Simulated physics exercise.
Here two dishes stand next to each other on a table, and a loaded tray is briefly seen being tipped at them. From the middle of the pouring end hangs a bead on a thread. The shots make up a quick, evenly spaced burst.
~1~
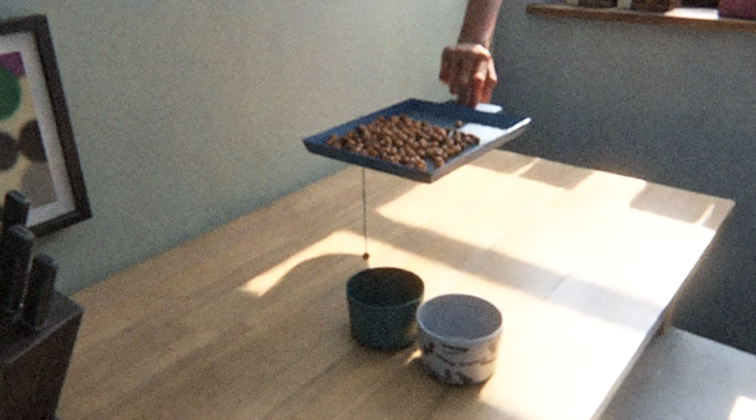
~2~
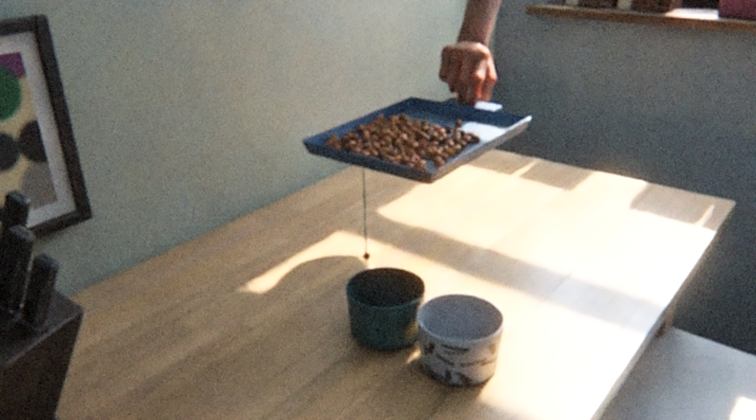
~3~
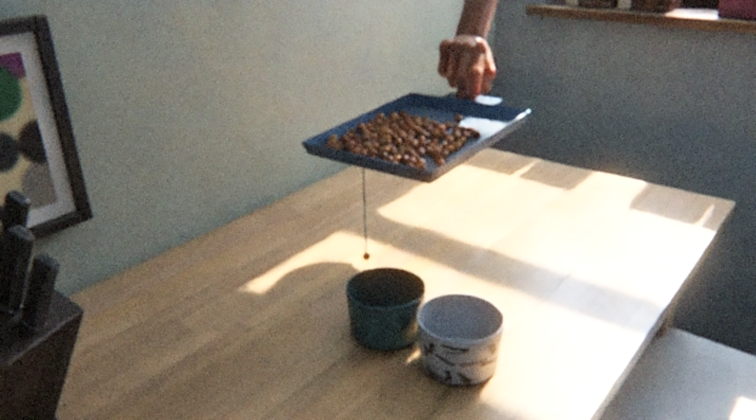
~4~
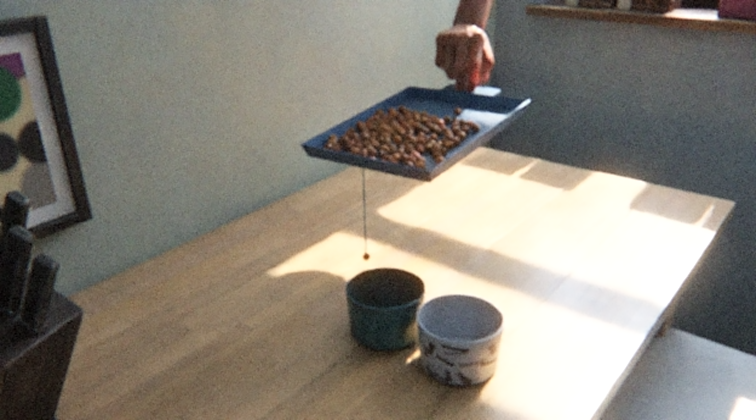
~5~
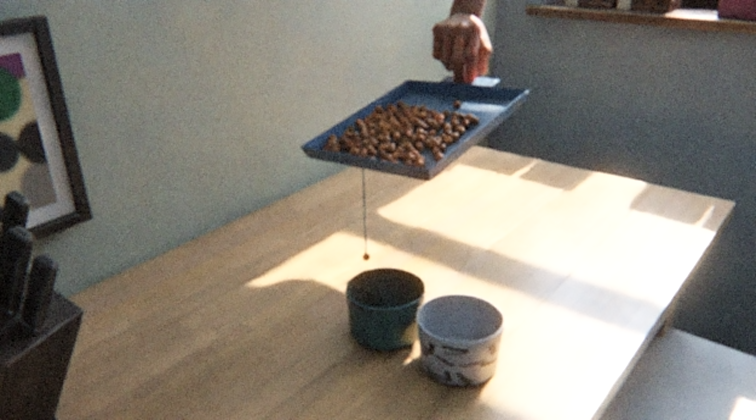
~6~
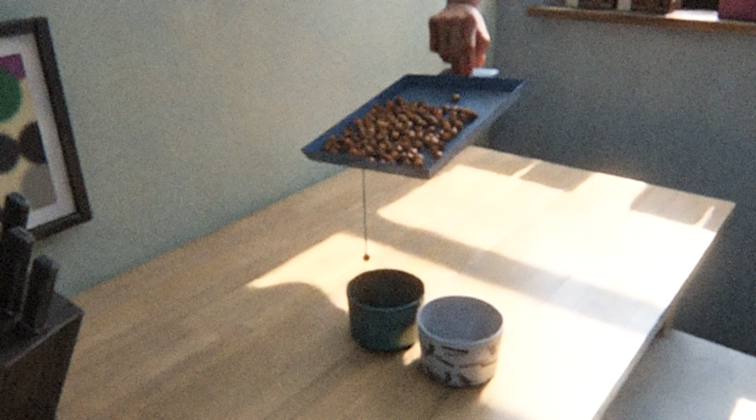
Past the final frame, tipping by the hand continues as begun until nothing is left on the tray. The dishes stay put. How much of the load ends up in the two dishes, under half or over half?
Under half.
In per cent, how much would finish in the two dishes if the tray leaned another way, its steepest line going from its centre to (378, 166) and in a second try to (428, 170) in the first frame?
In order, 40 in a hundred and 60 in a hundred.
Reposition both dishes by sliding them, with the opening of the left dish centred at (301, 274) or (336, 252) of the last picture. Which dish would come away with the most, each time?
First try, the dish to the left; second try, the dish to the left.
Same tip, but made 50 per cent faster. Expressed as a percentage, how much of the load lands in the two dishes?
It would be some 0 in a hundred.
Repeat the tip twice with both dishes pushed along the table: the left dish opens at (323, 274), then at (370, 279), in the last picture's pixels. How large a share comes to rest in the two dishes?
50 %, 10 %.
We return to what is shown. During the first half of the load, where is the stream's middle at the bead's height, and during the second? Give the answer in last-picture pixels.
It passes near (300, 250) first and then near (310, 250).
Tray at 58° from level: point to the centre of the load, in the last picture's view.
Roughly at (360, 124).
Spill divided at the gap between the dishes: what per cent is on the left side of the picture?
Roughly 100 in a hundred.
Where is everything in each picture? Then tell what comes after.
Corners of the pouring end at (308, 139) and (430, 171), level; middle of the load at (402, 142), hazelnuts; left dish at (361, 322); right dish at (437, 356); bead on its thread at (366, 256), in the first picture.
Corners of the pouring end at (308, 140) and (430, 171), level; middle of the load at (402, 141), in the second picture.
Corners of the pouring end at (307, 141) and (430, 170), tipped barely, lowest at the left corner; middle of the load at (402, 140), in the third picture.
Corners of the pouring end at (307, 143) and (429, 169), tipped a little, lowest at the left corner; middle of the load at (401, 137), in the fourth picture.
Corners of the pouring end at (306, 145) and (428, 167), tipped a little, lowest at the left corner; middle of the load at (400, 134), in the fifth picture.
Corners of the pouring end at (306, 148) and (427, 167), tipped a little, lowest at the left corner; middle of the load at (398, 132); left dish at (361, 324); right dish at (437, 357), in the sixth picture.
Soon after the last picture, tray tipped steeply; all on the tray.
A little later, tray tipped right over; a small part on the tray; a stray few in the left dish; about two thirds outside both; about a quarter in the air.
Later still, tray tipped past a quarter turn; a stray few in the left dish; nearly all outside both.
At rest, tray tipped past a quarter turn; none in the right dish; a stray few in the left dish; nearly all outside both.
